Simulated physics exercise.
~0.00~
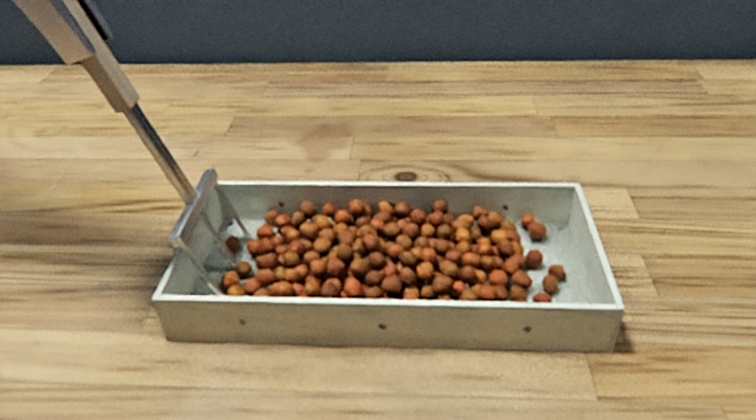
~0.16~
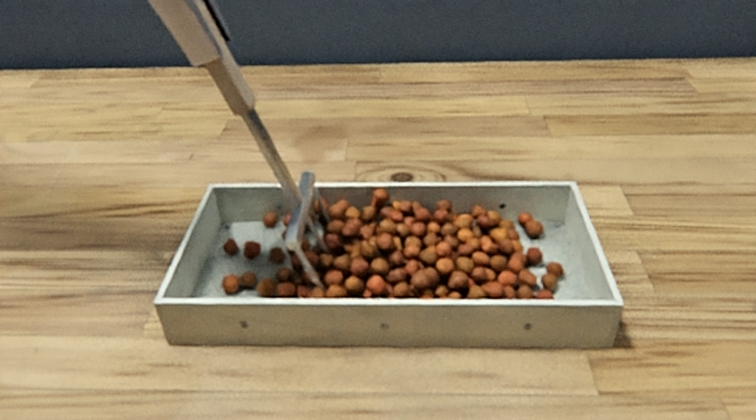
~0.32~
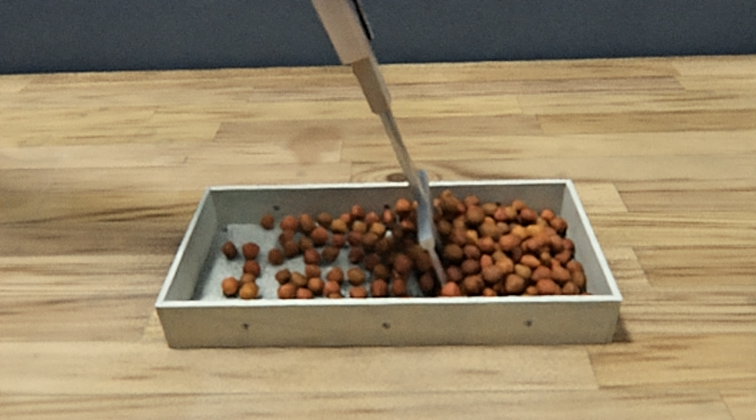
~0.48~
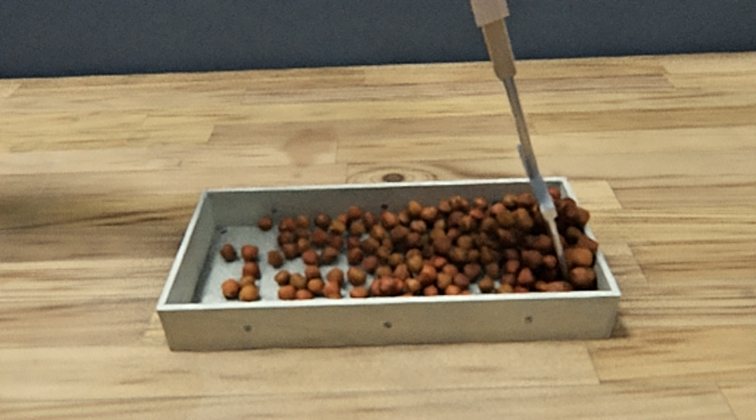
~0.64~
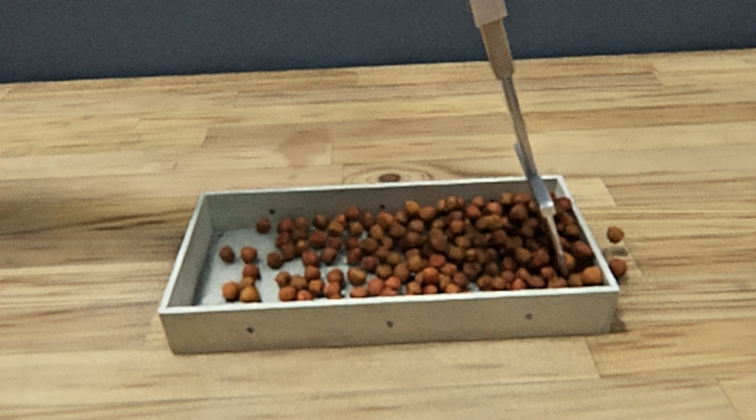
In a metal trough, a fork pushes brown balls right until two spill out.
